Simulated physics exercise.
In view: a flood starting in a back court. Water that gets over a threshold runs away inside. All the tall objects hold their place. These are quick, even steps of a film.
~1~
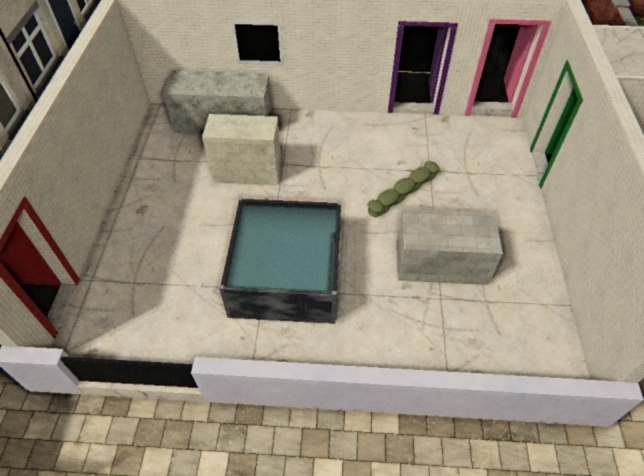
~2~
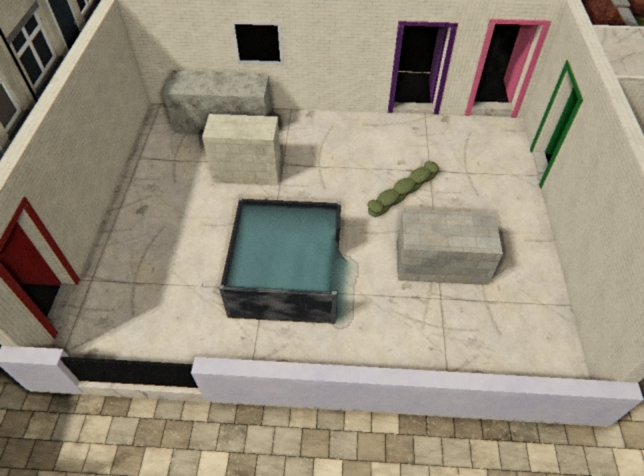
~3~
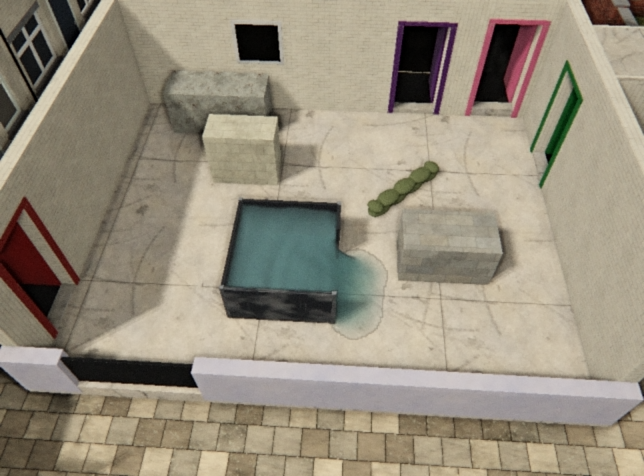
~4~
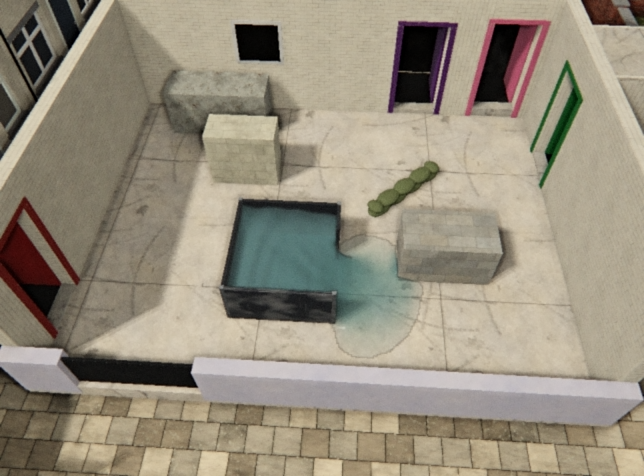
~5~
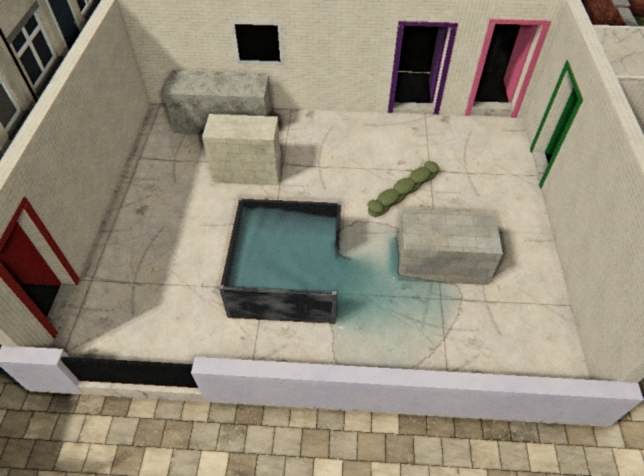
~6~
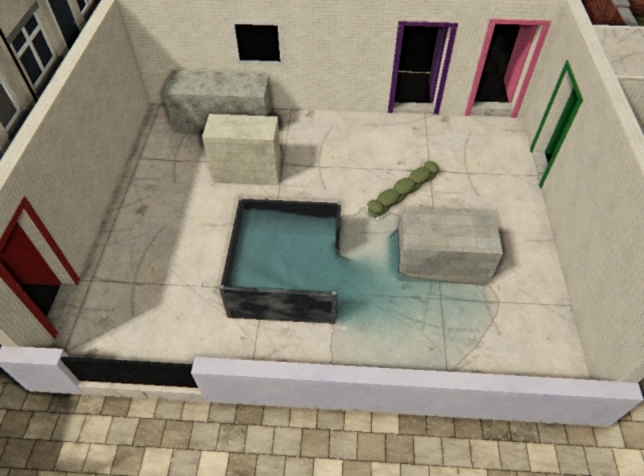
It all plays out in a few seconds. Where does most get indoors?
It is the green one.
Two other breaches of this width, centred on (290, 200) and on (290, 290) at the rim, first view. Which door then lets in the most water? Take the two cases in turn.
First the green door, then the red one.
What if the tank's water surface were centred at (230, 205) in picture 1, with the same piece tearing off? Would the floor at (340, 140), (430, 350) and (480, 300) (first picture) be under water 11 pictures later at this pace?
In that order: Not flooded, covered, covered.
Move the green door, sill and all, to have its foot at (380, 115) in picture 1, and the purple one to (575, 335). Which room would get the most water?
It is the one in purple.
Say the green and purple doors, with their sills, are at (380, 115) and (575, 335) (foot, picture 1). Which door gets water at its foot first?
It is the one in purple.
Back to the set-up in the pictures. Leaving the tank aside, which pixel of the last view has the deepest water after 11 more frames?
I would point to (577, 401).
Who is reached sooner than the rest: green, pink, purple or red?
The green one.
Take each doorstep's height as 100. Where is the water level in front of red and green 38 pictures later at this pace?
Near 0 and 120 in a hundred.
A moment on, water covers 20 % of the floor; red door not reached, green door not reached, purple door not reached, pink door not reached.
Next, water covers 30 % of the floor; red door not reached, green door not reached, purple door not reached, pink door not reached.
Then, water covers 40 % of the floor; red door not reached, green door a trickle in, purple door not reached, pink door not reached.
Later, water covers 60 % of the floor; red door not reached, green door some in, purple door wet at the sill, nothing in, pink door a trickle in.
In the end, water covers 85 % of the floor; red door a trickle in, green door some in, purple door a trickle in, pink door a trickle in; the green door has let in the most.
